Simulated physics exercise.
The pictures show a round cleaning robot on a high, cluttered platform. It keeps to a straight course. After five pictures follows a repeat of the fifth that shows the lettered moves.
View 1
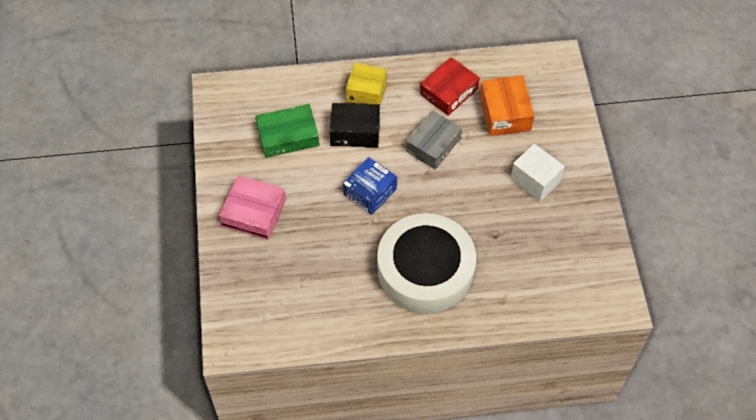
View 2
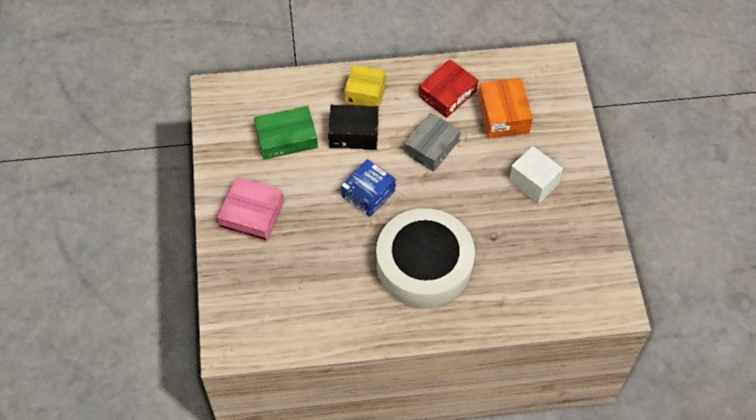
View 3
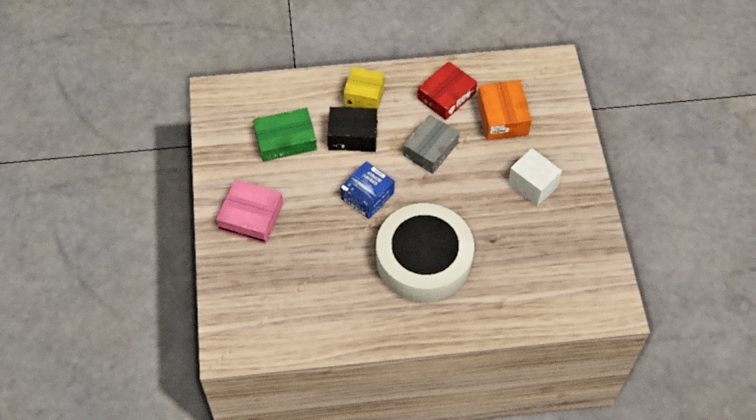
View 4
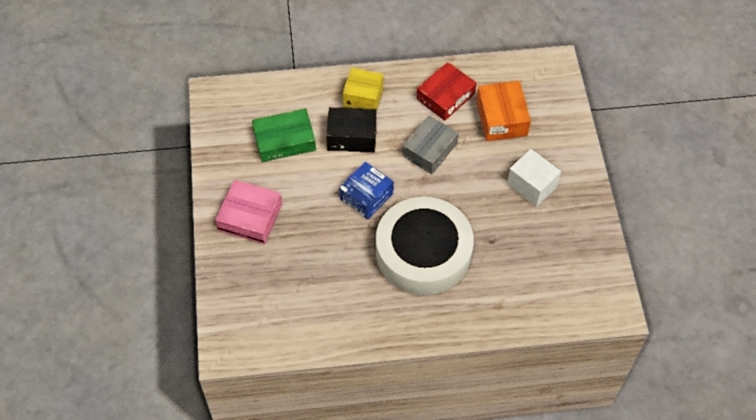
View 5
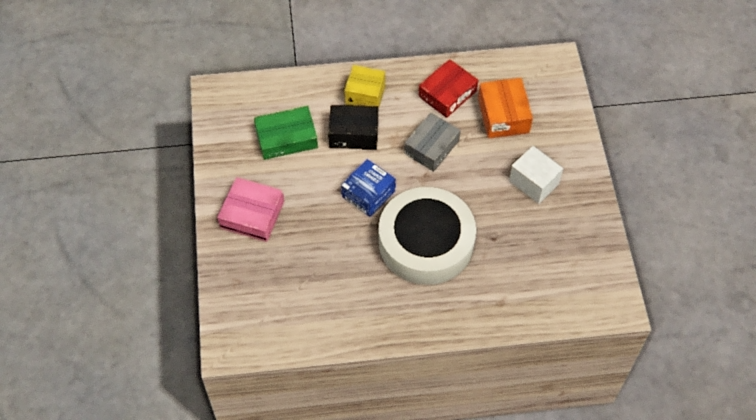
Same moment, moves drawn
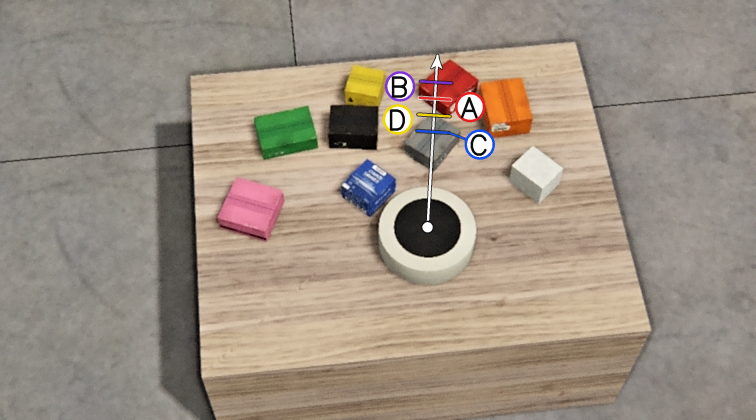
Round cleaning robot creeping slowly away from the viewer across a wooden platform scattered with colourful boxes, nearing a blue one.
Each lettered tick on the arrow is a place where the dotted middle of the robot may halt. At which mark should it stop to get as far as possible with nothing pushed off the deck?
C.
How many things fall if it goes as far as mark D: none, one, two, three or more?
One.
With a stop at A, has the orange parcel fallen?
By then, no.
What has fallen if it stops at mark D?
The red parcel.
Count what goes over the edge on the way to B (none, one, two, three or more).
Two.
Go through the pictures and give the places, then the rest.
In the first picture, black box (356, 125); white crate (538, 172); pink box (253, 207).
In the second picture, robot (425, 257); blue box (368, 188).
In the third picture, robot (425, 252); green box (285, 134).
In the fourth picture, robot (424, 245); red parcel (446, 91).
In the fifth picture, robot (427, 235); black box (354, 127); white crate (536, 175); pink box (252, 209).
On the marked copy, A at (435, 99); B at (436, 82); C at (433, 132); D at (434, 115); the arrow from (428, 227) to (438, 56); the white dot at (428, 227).
Taking C. A third of the way, robot (429, 198); grey box (432, 138); blue box (366, 183).
Two thirds of the way, robot (431, 163); red parcel (453, 75); grey box (429, 106).
When it is over, robot (433, 141); red parcel (457, 55); grey box (431, 85); nothing has fallen.
As for the rest, A drops the red parcel; B drops the red parcel and grey box; D drops the red parcel.
